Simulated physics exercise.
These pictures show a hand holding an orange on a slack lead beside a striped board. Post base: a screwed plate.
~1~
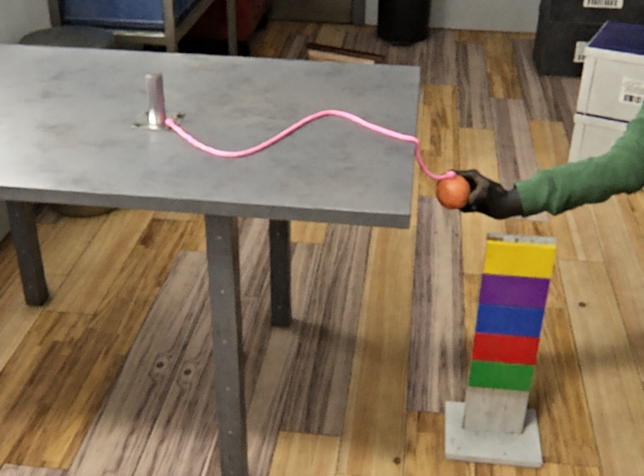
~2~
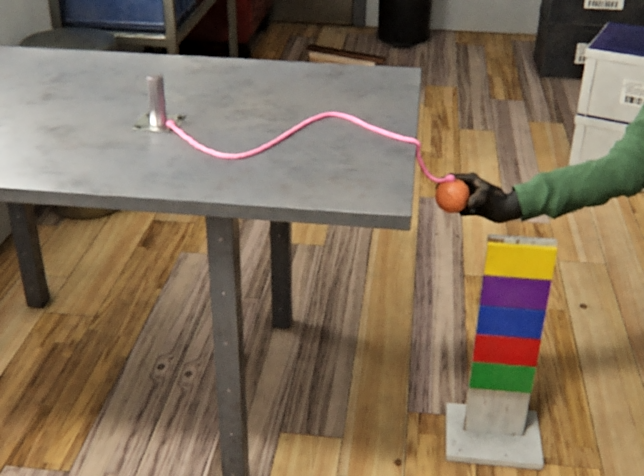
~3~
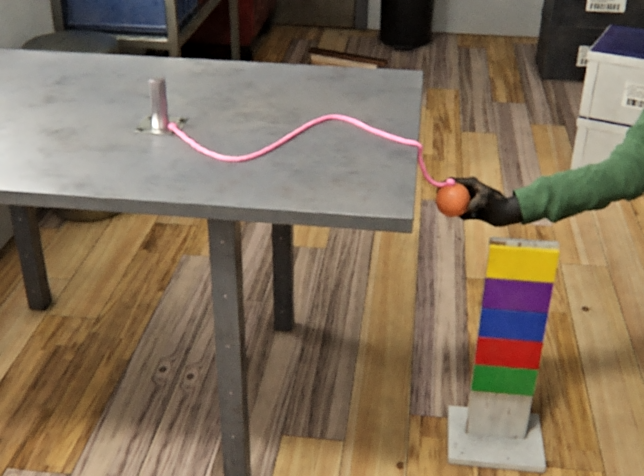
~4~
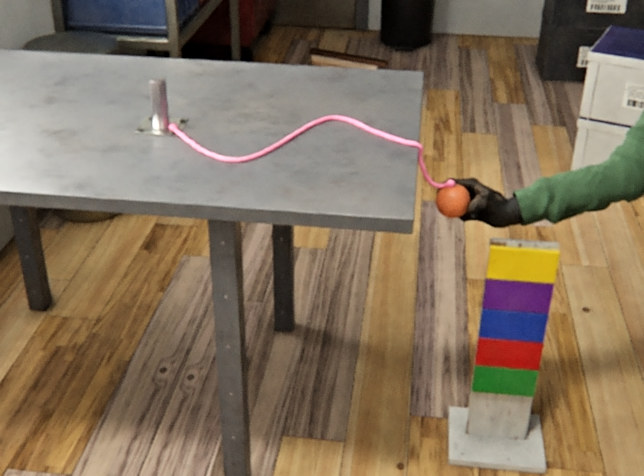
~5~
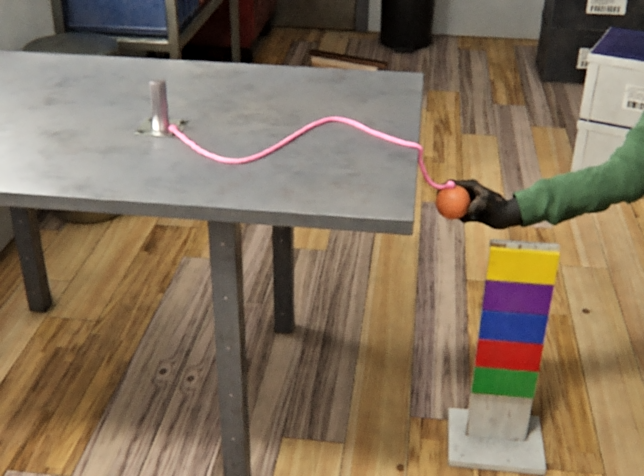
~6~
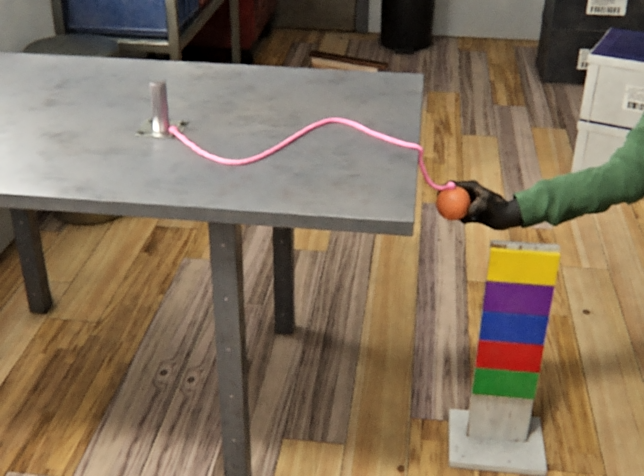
A gloved hand holds an orange ball on a slack pink cord, barely moving.
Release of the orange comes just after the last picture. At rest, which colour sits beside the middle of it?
Its centre is beside blue.
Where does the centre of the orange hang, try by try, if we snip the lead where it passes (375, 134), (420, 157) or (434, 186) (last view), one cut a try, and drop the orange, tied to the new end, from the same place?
Try by try: (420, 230), (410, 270) and (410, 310).
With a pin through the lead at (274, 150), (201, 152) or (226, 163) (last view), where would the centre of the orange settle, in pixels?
Taking them in turn, I'd expect around (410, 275), (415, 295) and finally (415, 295).
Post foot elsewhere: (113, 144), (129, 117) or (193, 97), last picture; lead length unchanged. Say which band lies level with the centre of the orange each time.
In turn, purple, then purple, then blue.
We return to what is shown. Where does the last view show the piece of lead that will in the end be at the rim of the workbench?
About (332, 121).
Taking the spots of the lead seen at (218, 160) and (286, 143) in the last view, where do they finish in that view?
(260, 137) and (346, 146), roughly.
Early on, orange near (383, 318); level with blue.
Midway, orange near (419, 321); level with blue.
Finally, orange near (412, 321); level with blue. Its middle rests at the blue band.
